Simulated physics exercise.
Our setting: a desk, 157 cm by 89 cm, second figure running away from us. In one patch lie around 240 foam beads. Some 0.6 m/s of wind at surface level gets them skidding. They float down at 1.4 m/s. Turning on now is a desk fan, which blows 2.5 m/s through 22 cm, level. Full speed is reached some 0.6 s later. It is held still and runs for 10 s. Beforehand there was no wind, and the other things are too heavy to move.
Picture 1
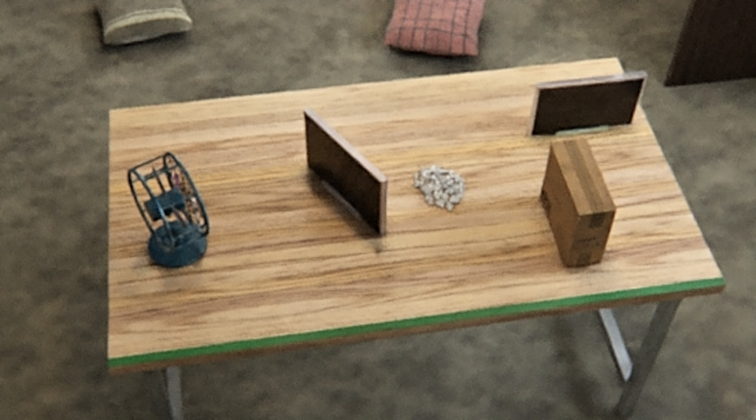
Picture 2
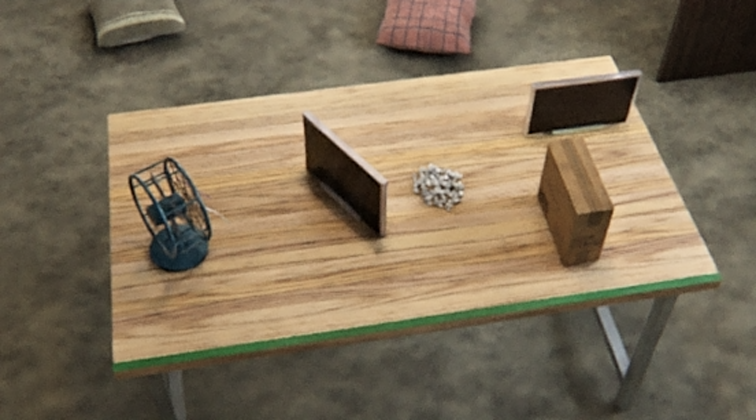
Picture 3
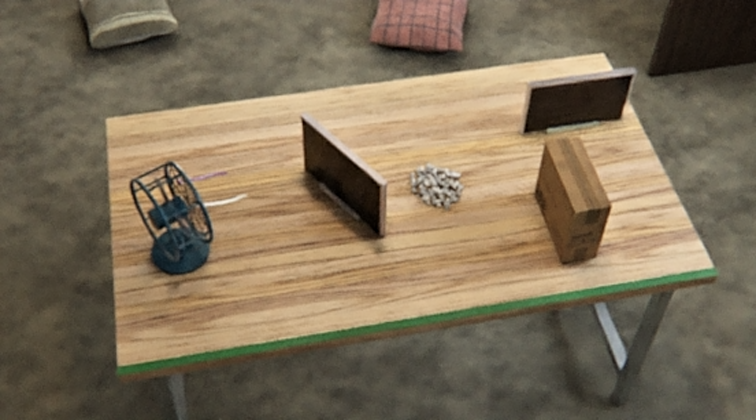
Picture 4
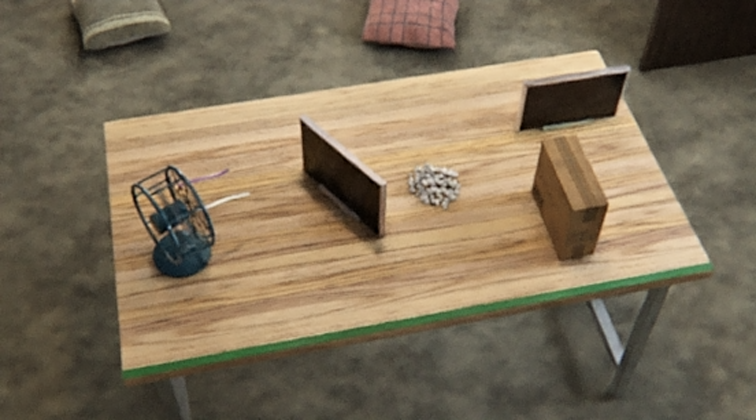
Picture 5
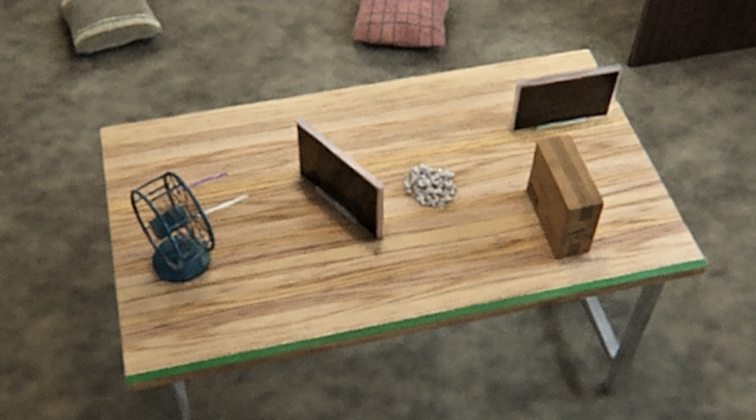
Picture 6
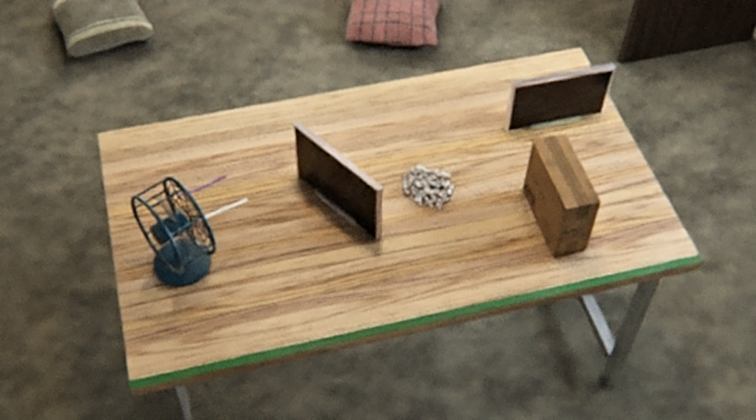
Thin streamers on a blue desk fan lift and stretch out toward an upright dark panel on a wooden table, while the small pile of pale foam beads beyond it, near a cardboard box, stays still as the view drifts slightly.
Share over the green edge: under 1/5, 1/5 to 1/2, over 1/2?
The fraction over that edge is going to remain below a fifth.
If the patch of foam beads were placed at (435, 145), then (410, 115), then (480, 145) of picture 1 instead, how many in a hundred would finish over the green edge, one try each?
First try near 0 %, second near 0 %, third near 0 %.
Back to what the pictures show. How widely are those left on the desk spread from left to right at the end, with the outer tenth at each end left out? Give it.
Spread, left to right: Approx. 30 cm.
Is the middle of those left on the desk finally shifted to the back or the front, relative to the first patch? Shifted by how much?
Backward, about 25 cm.
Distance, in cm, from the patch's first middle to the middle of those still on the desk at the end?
Around 30 cm, I reckon.
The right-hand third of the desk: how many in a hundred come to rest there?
Something close to 0 % ends up there.
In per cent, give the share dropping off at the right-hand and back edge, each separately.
I'd say near 0 percent right-hand and close to 50 percent back.
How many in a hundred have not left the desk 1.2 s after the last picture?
I reckon some 100 %.
Then, 1.2 s after the last picture the count stands so, 0 % are over the green edge; the middle of those still in play is near (427, 186).
Then, 2.4 s after the last picture the count stands so, 0 % are over the green edge; the middle of those still in play is near (420, 184).
Then, 4.7 s after the last picture the count stands so, 0 % are over the green edge; the middle of those still in play is near (383, 157).
Then, 9.2 s after the last picture, at the end, 0 % are over the green edge; the middle of those still in play is near (349, 139).
